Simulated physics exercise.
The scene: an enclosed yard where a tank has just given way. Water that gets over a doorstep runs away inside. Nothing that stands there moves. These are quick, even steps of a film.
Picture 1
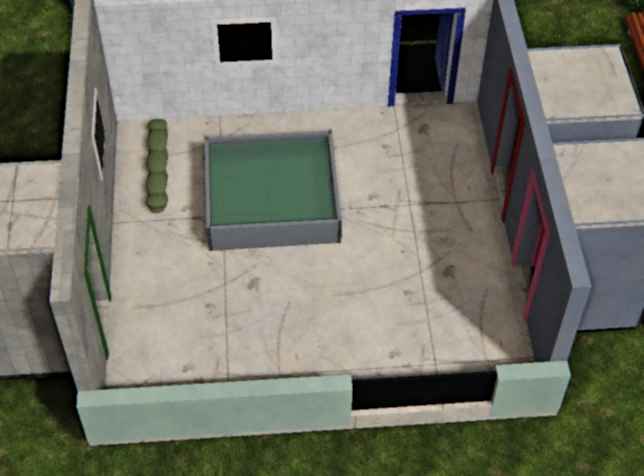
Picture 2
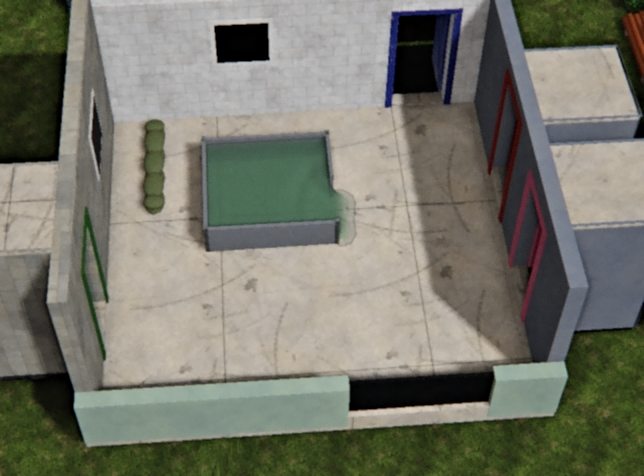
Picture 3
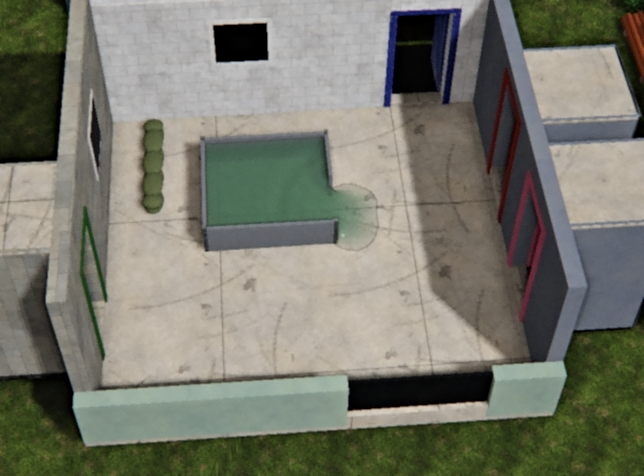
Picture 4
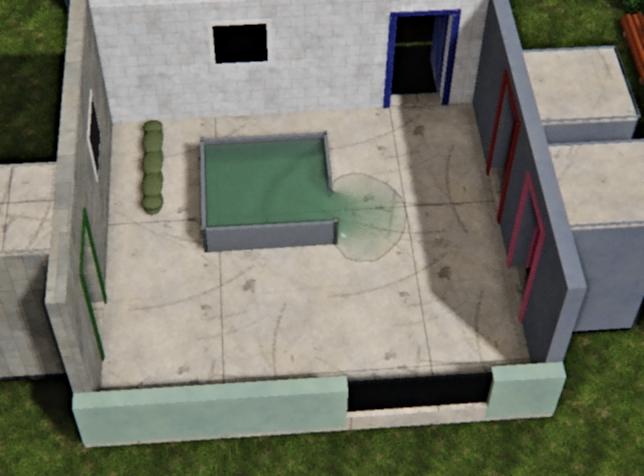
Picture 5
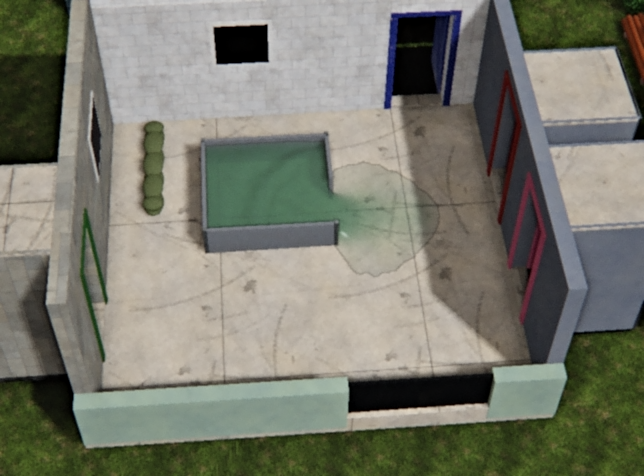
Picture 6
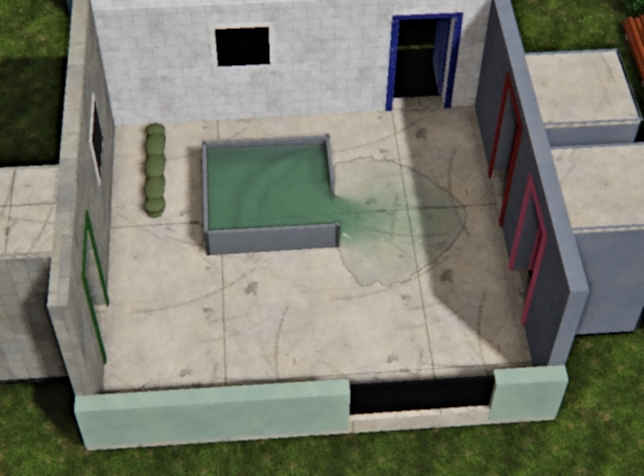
Green water pouring from a gap in the right side of a square tank, spreading rightward across a walled yard's pale floor.
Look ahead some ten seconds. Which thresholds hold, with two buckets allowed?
In the end: The pink door floods; the blue door floods; the green door holds within the limit; the red door holds within the limit.
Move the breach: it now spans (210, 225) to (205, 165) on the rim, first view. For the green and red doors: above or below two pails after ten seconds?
One by one: Green door floods; red door lets less in.
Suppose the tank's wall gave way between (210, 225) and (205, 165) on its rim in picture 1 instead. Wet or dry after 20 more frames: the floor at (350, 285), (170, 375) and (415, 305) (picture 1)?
One after the other: No water, flooded, free of water.
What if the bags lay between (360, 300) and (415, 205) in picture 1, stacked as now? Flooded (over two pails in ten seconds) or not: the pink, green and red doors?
In short: The pink door holds; the green door keeps below it; the red door stays under.
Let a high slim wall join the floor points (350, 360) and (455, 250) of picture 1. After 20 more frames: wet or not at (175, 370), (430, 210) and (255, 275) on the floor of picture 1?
One after the other: Dry, flooded, no water.
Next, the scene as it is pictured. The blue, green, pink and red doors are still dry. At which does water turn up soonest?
It is the red-painted one.
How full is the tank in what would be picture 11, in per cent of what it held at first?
Roughly 76 per cent.
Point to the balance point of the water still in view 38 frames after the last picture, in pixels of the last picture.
Around (359, 234).
A moment on, water covers 20 % of the floor; the pink door not reached, the blue door not reached, the green door not reached, the red door wet at the sill, nothing in.
Next, water covers 30 % of the floor; the pink door under two buckets in, the blue door not reached, the green door not reached, the red door wet at the sill, nothing in.
Then, water covers 35 % of the floor; the pink door over two buckets in, the blue door under two buckets in, the green door not reached, the red door wet at the sill, nothing in.
Later, water covers 65 % of the floor; the pink door over two buckets in, the blue door over two buckets in, the green door not reached, the red door wet at the sill, nothing in.
In the end, water covers 95 % of the floor; the pink door over two buckets in, the blue door over two buckets in, the green door wet at the sill, nothing in, the red door wet at the sill, nothing in.
